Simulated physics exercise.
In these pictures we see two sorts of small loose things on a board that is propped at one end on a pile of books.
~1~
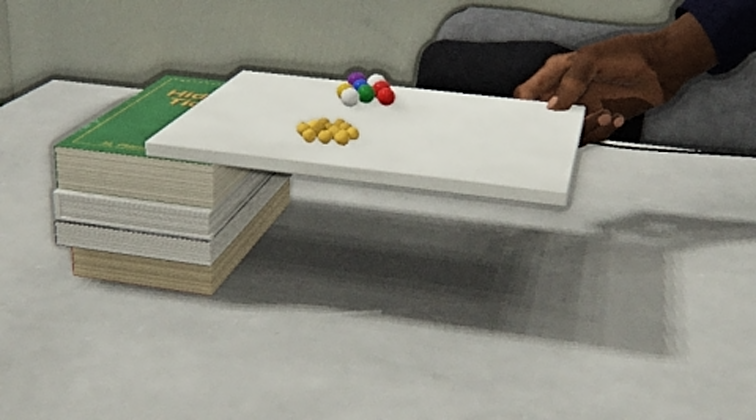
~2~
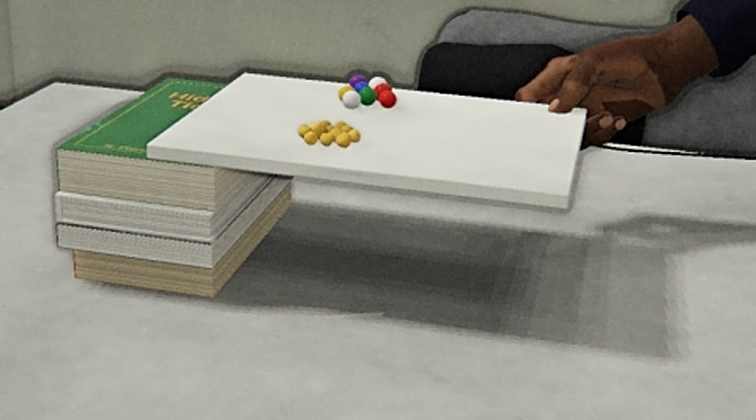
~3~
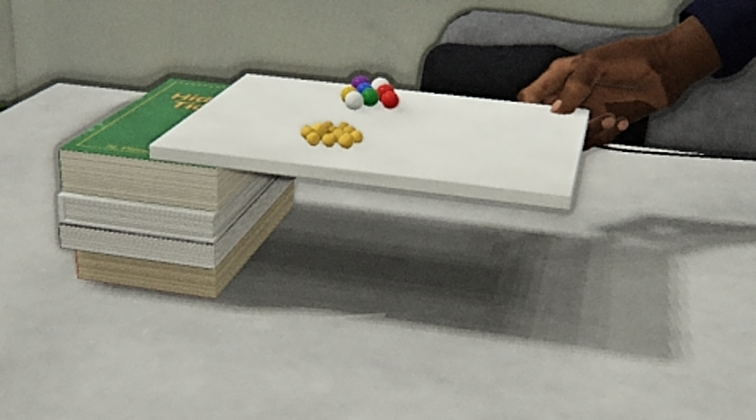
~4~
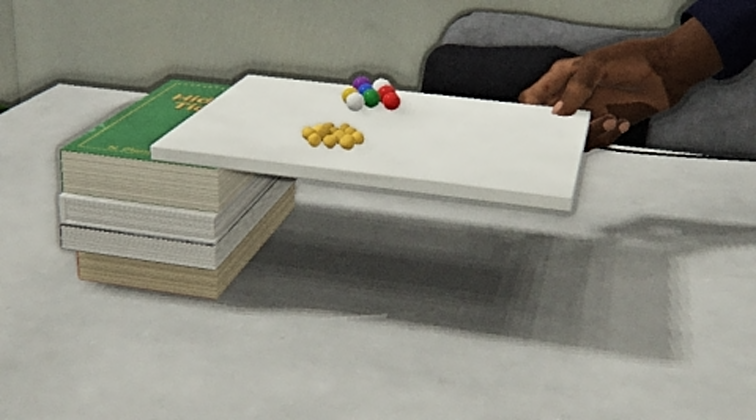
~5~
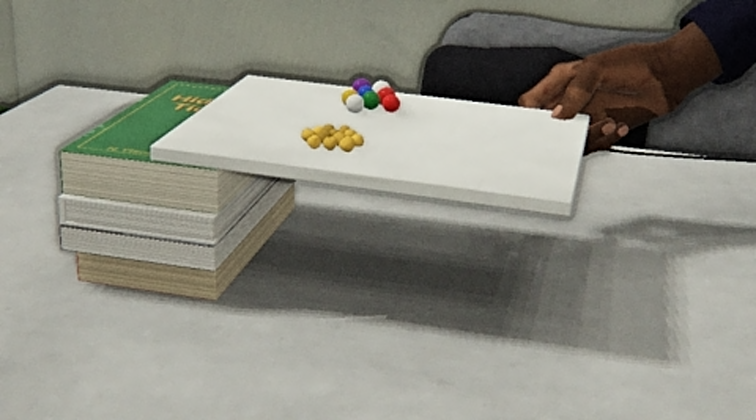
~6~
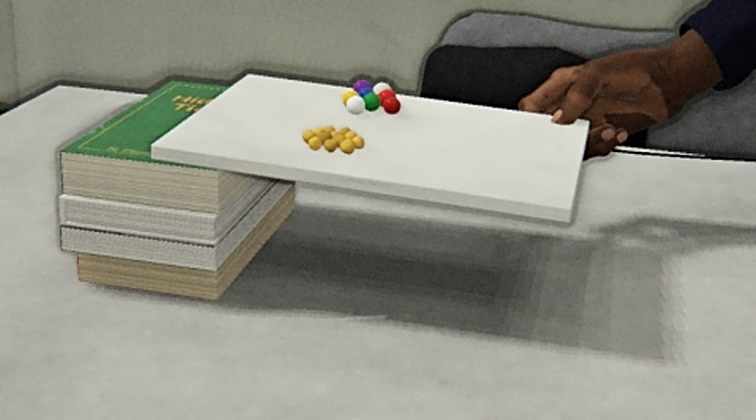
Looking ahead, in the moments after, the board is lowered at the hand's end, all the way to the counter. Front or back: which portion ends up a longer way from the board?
Background group.
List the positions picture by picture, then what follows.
The first picture shows held end of the board at (554, 193), level; book pile at (187, 135), nearly half as high as the board is long; front portion at (336, 133), a few puffed corn balls; back portion at (366, 94), a few glass marbles.
The second picture shows held end of the board at (555, 196), level; back portion at (367, 97).
The third picture shows held end of the board at (558, 197), level; front portion at (340, 136).
The fourth picture shows held end of the board at (559, 198), level; back portion at (371, 98).
The fifth picture shows held end of the board at (558, 203), down by 1°; front portion at (341, 139).
The sixth picture shows held end of the board at (558, 209), down by 2°; book pile at (193, 140); front portion at (341, 141), not moving; back portion at (367, 96), not moving.
Then, 0.41 s after the last picture, board sloping at 12°; front portion all still on the board; back portion all still on the board.
Then, 0.85 s after the last picture, board sloping at 24°; front portion all still on the board; back portion mostly less than half a board's length out.
Then, 1.37 s after the last picture, board resting at 26°; front portion mostly less than half a board's length out; back portion mostly one to two board lengths out.
By the end, board resting at 26°; front portion mostly less than half a board's length out; back portion mostly more than two board lengths out, about half gone off the counter; the back portion has gone farther.
